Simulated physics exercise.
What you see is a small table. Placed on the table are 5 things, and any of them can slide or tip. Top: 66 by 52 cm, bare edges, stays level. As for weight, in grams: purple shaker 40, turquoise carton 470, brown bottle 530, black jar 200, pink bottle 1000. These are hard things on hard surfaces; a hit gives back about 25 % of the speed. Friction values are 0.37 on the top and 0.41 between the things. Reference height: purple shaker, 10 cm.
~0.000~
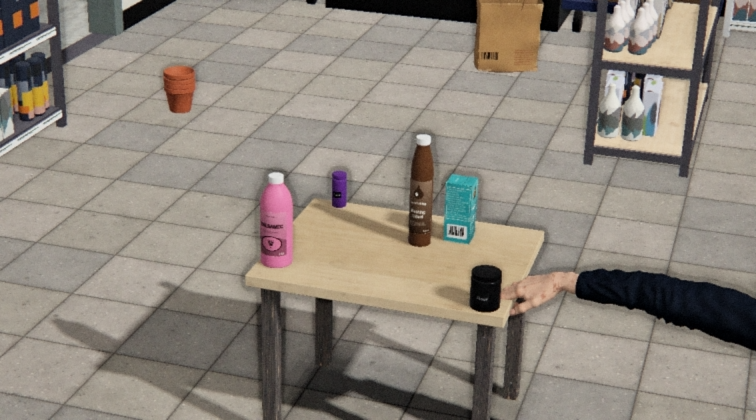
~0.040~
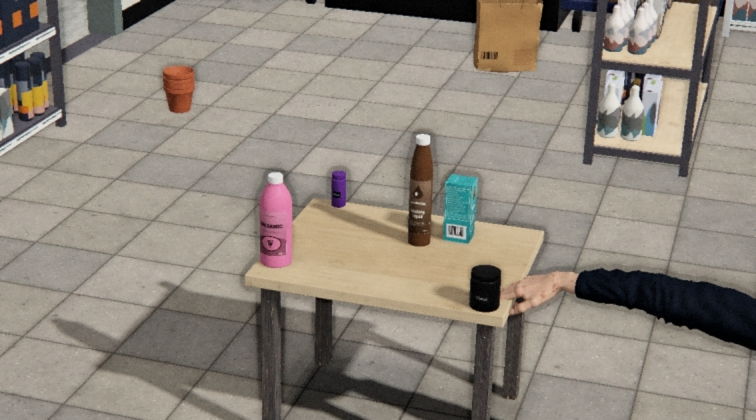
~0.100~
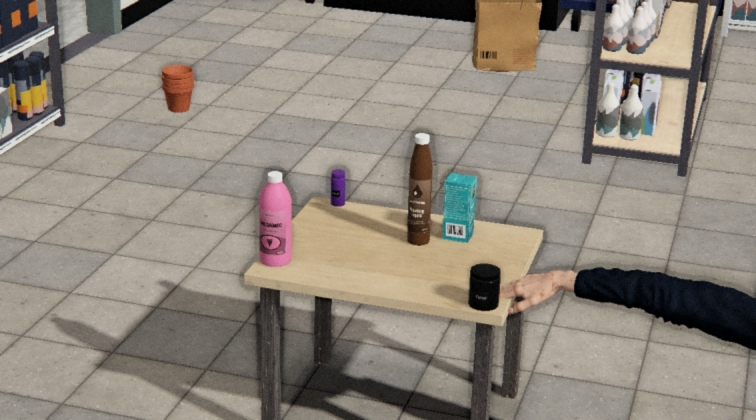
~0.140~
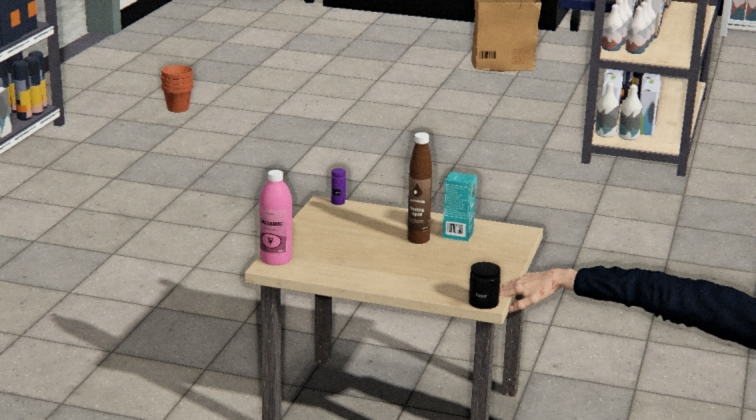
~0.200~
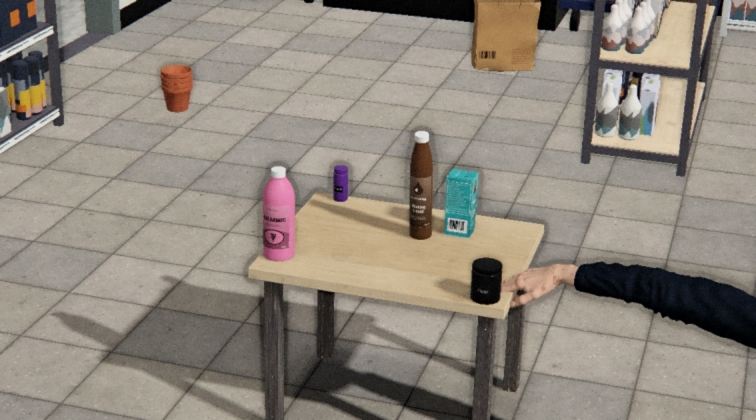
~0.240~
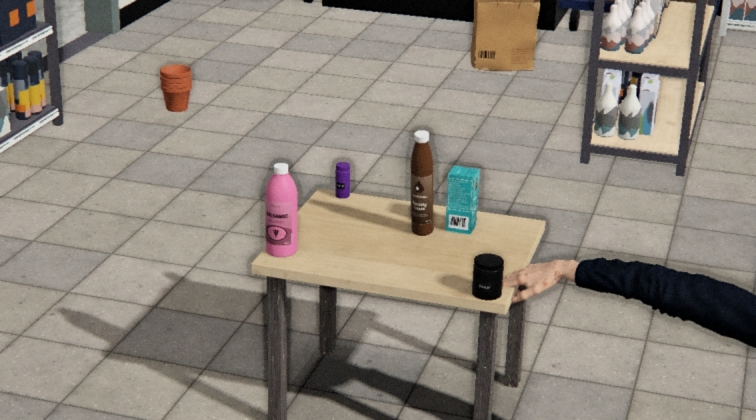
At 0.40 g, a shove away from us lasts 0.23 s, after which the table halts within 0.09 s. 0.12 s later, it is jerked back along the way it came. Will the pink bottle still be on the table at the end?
Sure looks like it winds up on the table.
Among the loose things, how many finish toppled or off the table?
The tally is 3.
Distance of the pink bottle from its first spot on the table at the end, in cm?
I'd put it at about 3 centimetres.
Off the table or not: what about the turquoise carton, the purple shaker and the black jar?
Afterwards, the turquoise carton leaves its support, the purple shaker leaves its support, and the black jar stays on its support.
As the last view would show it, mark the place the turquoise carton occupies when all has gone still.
About (447, 330).
Around 0.54 s, table 14 cm from its start; purple shaker now off the table; pink bottle shifted 6 cm near (300, 188); brown bottle at 22° to upright.
Around 0.84 s, turquoise carton now off the table; pink bottle shifted 6 cm near (281, 209); black jar shifted 5 cm.
Around 1.14 s, pink bottle shifted 3 cm near (278, 213); brown bottle at 23° to upright; black jar shifted 3 cm.
Finally (1.9 s), off the table, purple shaker and turquoise carton; on their side or leaning hard on the table, brown bottle; the other 2 still in place (within 5 cm). In the last view, pink bottle near (278, 213).
